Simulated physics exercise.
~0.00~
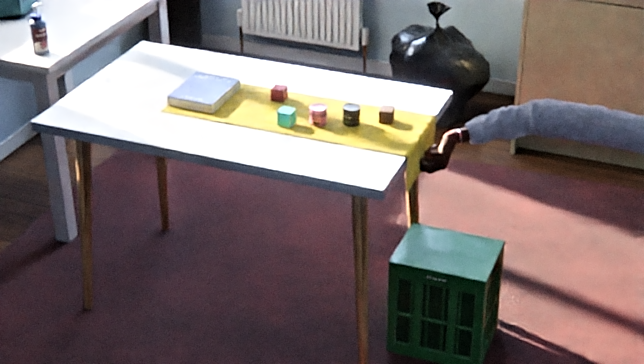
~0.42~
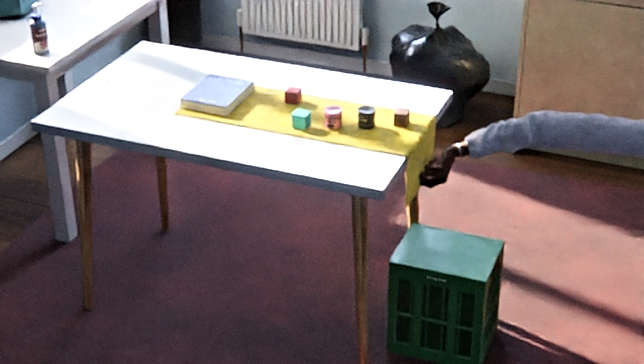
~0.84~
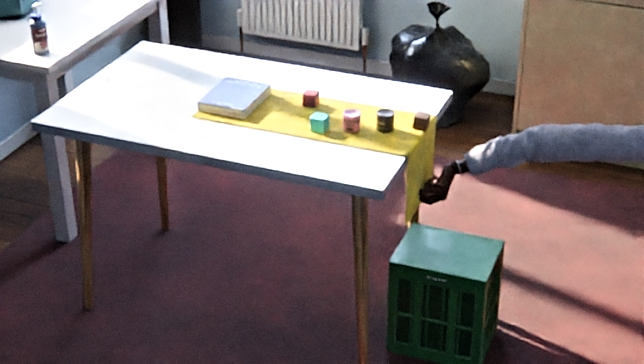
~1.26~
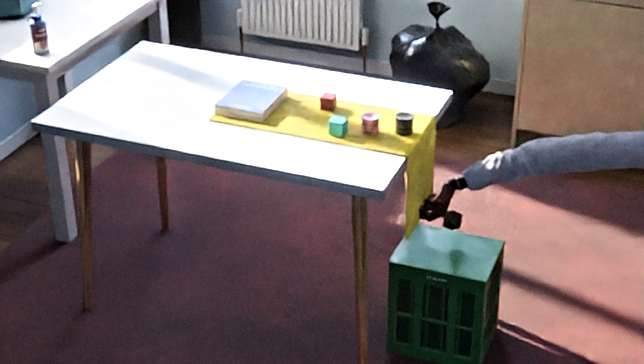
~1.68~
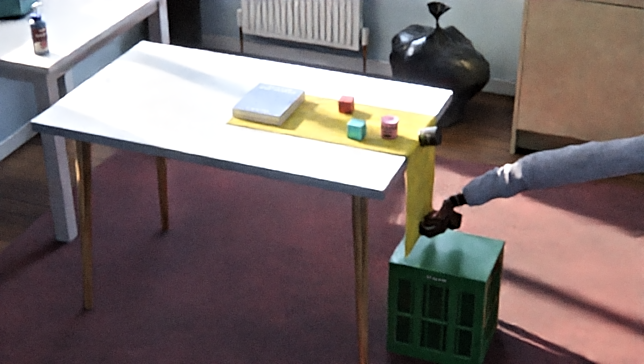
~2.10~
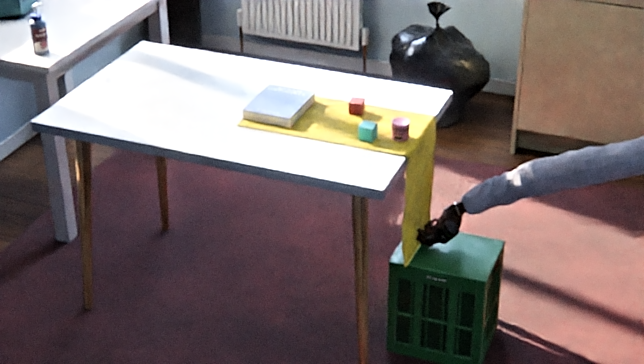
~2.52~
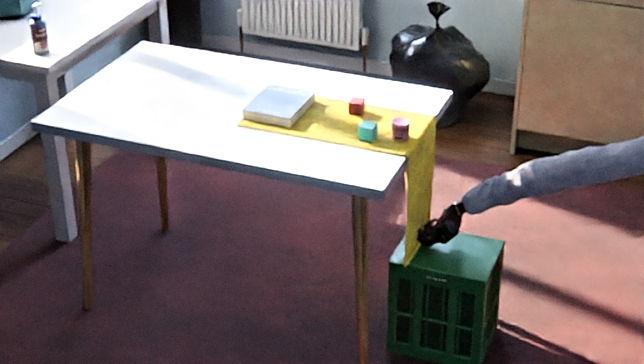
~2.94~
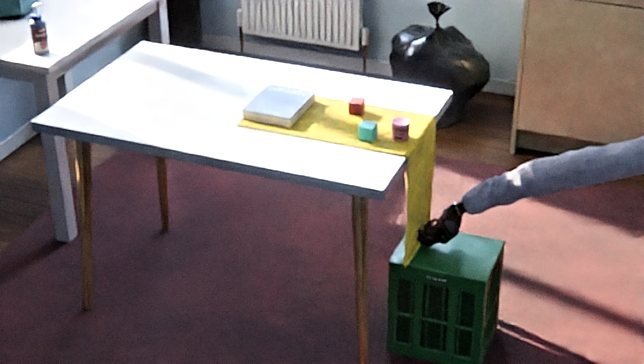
A yellow tablecloth carrying a book and five small objects slides right as a hand pulls it down over the table's end, and the brown cube, then the black pot, go over the edge; the cloth stops at the green crate, with the book, red cube, turquoise cube and pink pot still on the table.
